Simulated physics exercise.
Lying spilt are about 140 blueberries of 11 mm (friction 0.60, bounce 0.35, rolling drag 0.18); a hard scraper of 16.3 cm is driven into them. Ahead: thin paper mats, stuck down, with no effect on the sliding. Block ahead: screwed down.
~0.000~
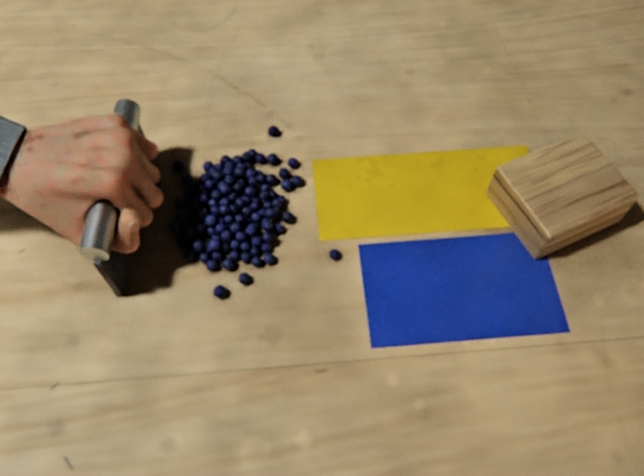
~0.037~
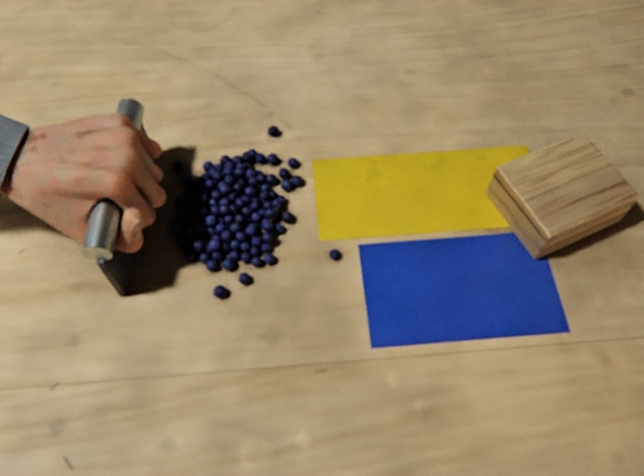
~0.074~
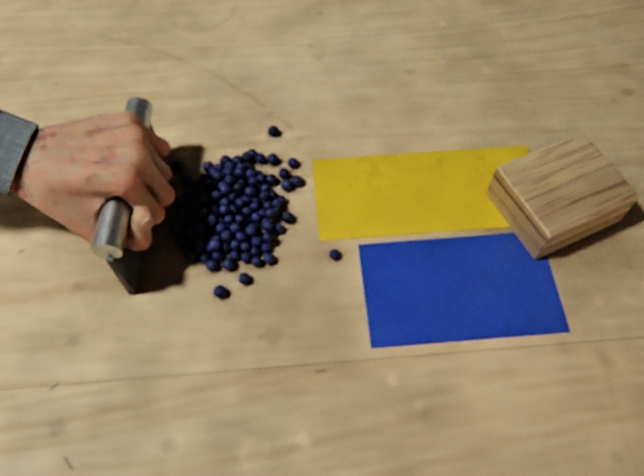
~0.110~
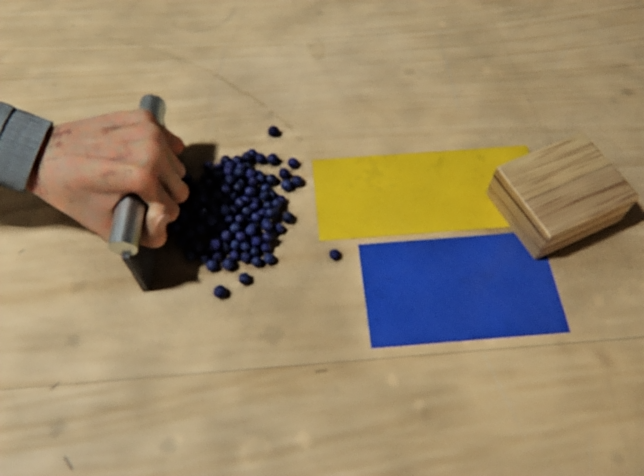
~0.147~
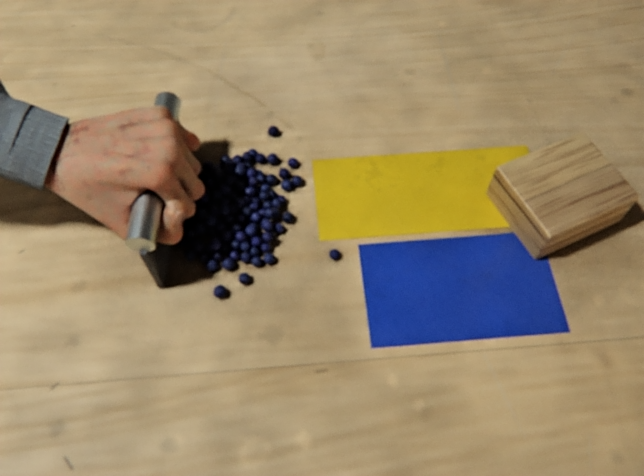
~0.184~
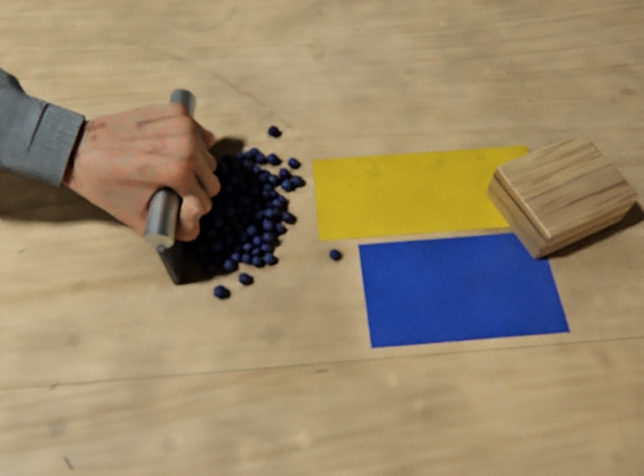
A hand in a grey sleeve grips a grey bar-handled scraper at the left of a pale wooden surface, seen from above at a slight angle by a still camera. Beside it lies a heap of dark blue berries, with a yellow mat, a blue mat and a wooden block to the right. The hand slides the scraper rightward, slowly, then into the heap's left edge, shifting berries there.
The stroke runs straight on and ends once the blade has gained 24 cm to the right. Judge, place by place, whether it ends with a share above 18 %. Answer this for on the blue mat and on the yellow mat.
Blue mat - not above; yellow mat - above.
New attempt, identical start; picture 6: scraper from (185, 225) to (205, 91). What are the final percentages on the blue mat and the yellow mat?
Final: Blue mat = 0%, yellow mat = 30%.
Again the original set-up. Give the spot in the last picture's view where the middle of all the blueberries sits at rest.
The centre ends up near (411, 185) in the last picture.
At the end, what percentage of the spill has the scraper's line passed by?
I'd say some 20 per cent.
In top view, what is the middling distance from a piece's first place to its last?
Roughly 18 cm.
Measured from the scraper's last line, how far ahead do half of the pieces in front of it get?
Distance: Around 4 cm.
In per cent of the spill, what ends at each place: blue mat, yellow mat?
The shares come out as blue mat 10 and yellow mat 50.
After 0.45 s, scraper 15 cm from its start, spill 16 cm wide; yellow mat 40 %, off the mats 60 %.
After 0.72 s, scraper 25 cm from its start, spill 18 cm wide; blue mat 10 %, yellow mat 50 %, off the mats 40 %.
Then, at 0.95 s, scraper 25 cm from its start, spill 19 cm wide; blue mat 10 %, yellow mat 50 %, off the mats 40 %.
At rest (1.2 s), blue mat 10 %, yellow mat 50 %, off the mats 40 %.
